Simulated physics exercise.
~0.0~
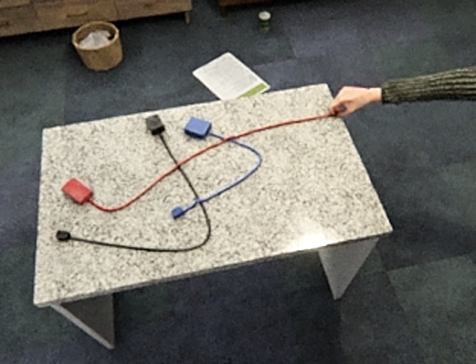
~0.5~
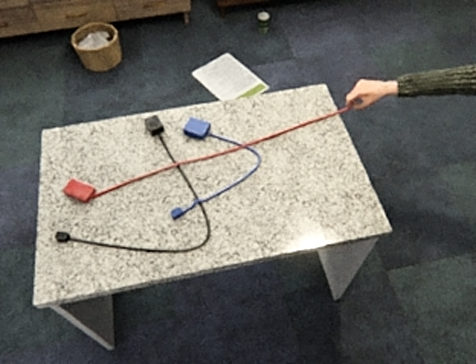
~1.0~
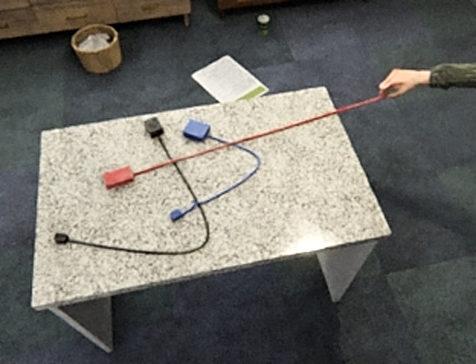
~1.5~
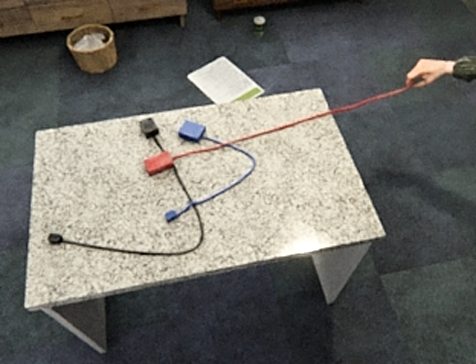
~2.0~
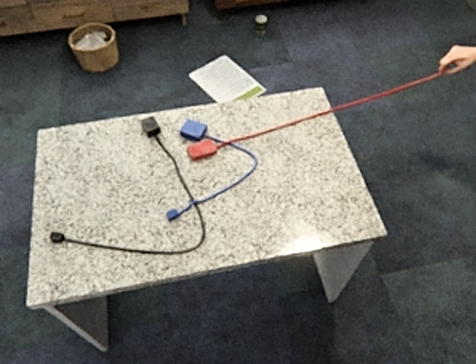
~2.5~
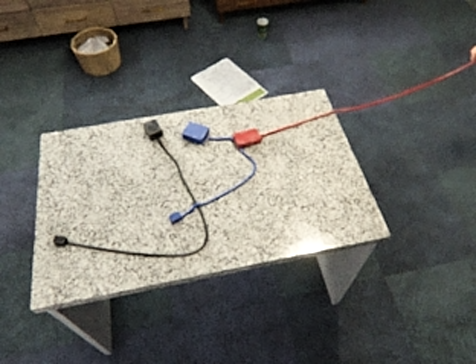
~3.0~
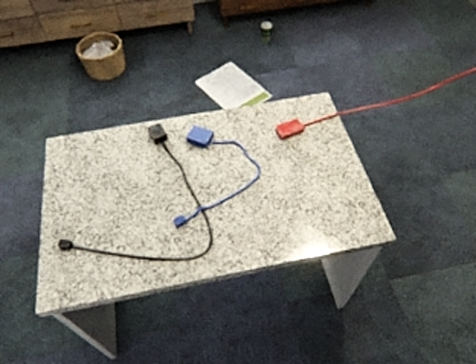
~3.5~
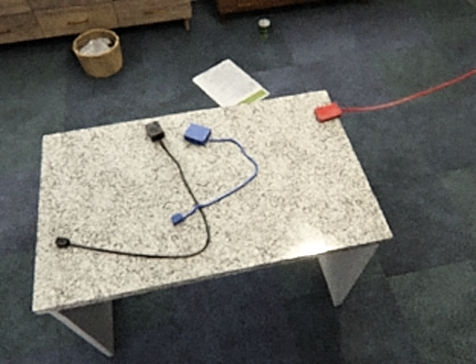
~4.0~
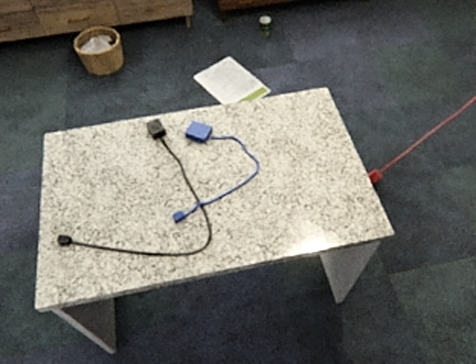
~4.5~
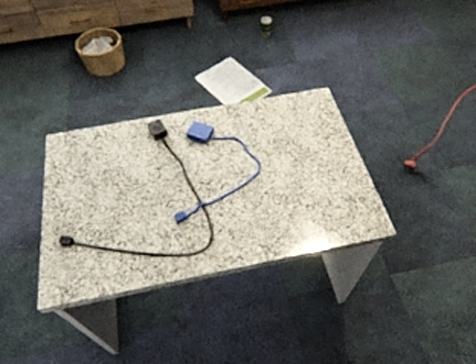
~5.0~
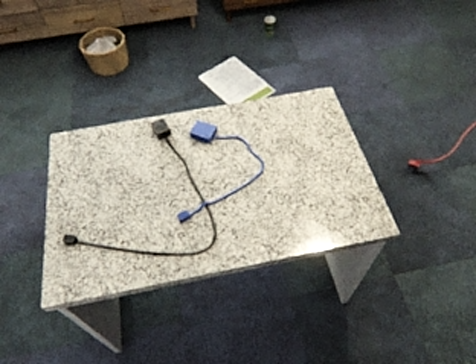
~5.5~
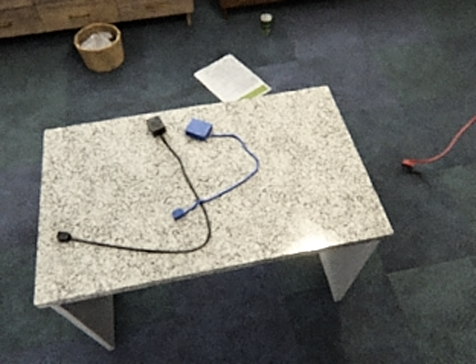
A hand pulls the red lead rightwards until its charger slides off the table.
